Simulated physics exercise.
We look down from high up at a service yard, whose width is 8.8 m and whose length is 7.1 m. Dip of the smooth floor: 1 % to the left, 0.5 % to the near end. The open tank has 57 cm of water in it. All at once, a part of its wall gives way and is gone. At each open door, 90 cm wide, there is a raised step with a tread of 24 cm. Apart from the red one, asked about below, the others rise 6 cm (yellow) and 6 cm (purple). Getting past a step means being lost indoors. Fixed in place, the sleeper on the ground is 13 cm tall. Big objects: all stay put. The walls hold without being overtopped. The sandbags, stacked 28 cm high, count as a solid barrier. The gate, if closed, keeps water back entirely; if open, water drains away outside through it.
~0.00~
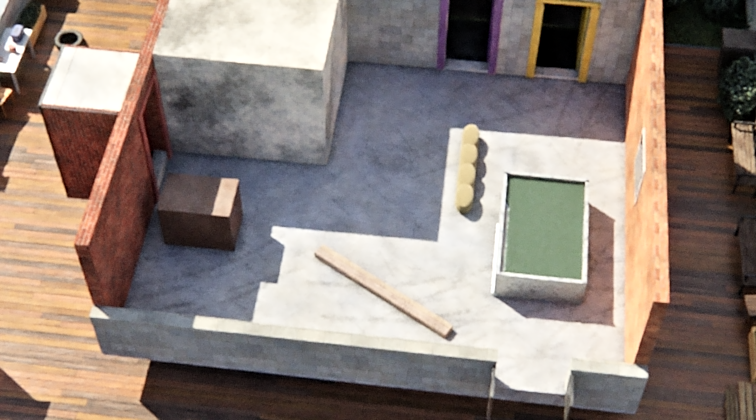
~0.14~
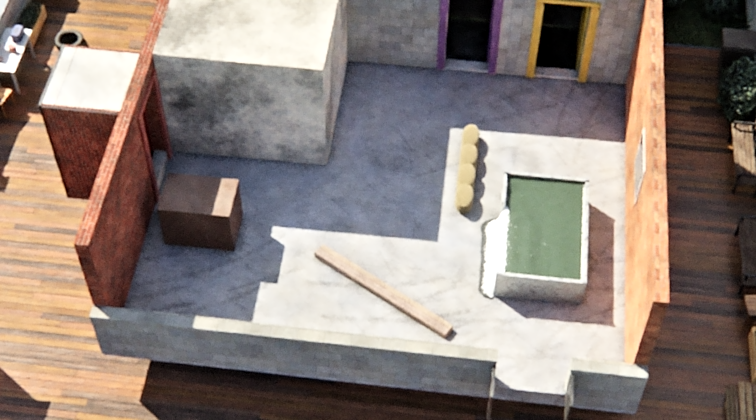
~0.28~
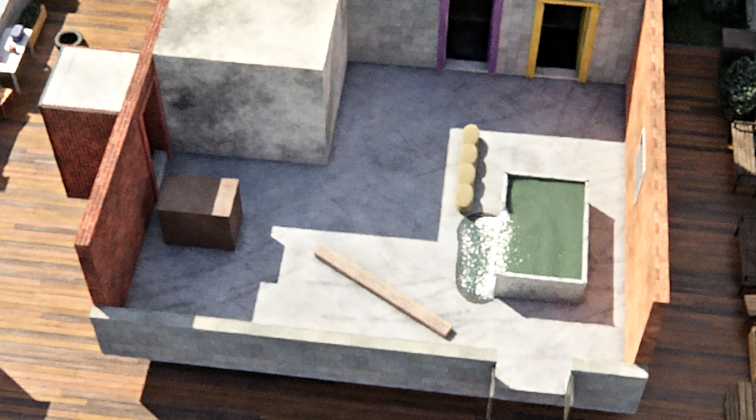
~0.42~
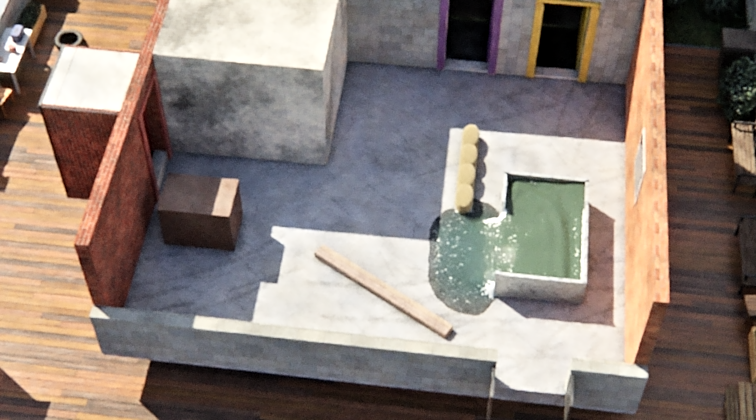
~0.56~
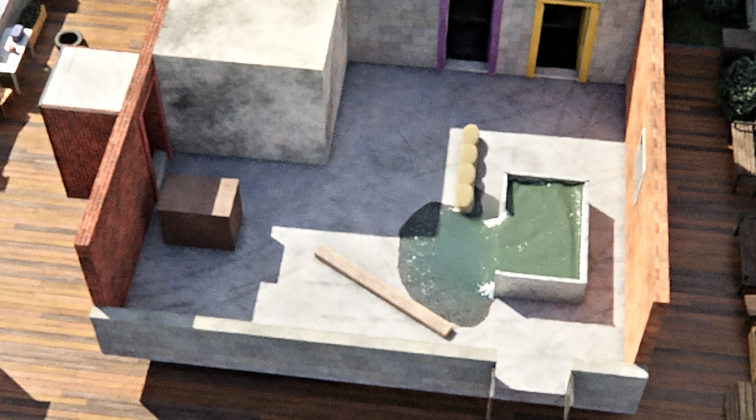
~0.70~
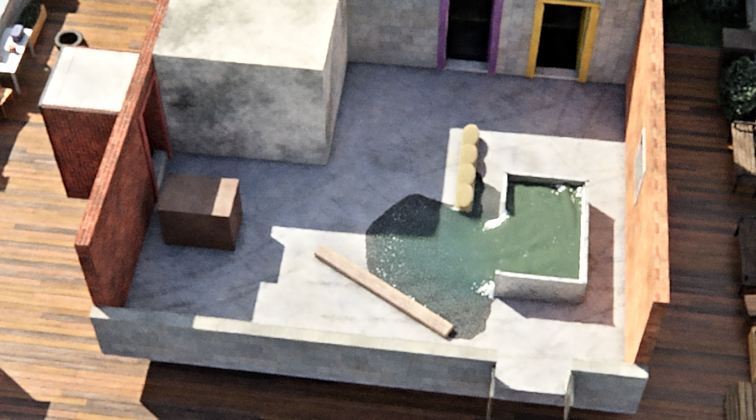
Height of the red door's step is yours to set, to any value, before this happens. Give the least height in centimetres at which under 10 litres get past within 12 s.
26 cm.
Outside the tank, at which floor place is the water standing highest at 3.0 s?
At about (171, 155).
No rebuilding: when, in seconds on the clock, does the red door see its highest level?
Roughly 3.2 s.
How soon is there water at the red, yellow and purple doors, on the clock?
Arrival: Red 2.4 s, yellow not within the 12 s, purple 8.0 s.
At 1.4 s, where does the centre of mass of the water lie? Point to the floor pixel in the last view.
Centre of mass: About (481, 250) px.
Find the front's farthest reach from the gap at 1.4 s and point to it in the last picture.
Lab note: Front tip approx. at (244, 237).
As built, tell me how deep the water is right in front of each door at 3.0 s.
Door by door in cm - red 25, yellow 0, purple 0.
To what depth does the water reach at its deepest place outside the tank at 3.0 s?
Max depth: Near 40 cm.
After 1.4 s water covers 20 % of the floor, deepest (30 cm) near (412, 304); it has not reached the red door.
After 3.0 s water covers 45 % of the floor, deepest (40 cm) near (171, 155); 25 cm at the red door, 0 litres in over its 27 cm step.
After 12.0 s water covers 75 % of the floor, deepest (12 cm) near (120, 326); 9 cm at the red door, 8 litres in over its 27 cm step.
At the red door as built, the water arrived by 2.4 s and peaked near 27 cm at 3.2 s.
Run again over the same 12 s with other heights there, 24 litres in over 22 cm, 4 litres over 30 cm. The limit of 10 litres is kept from about 26 cm up.
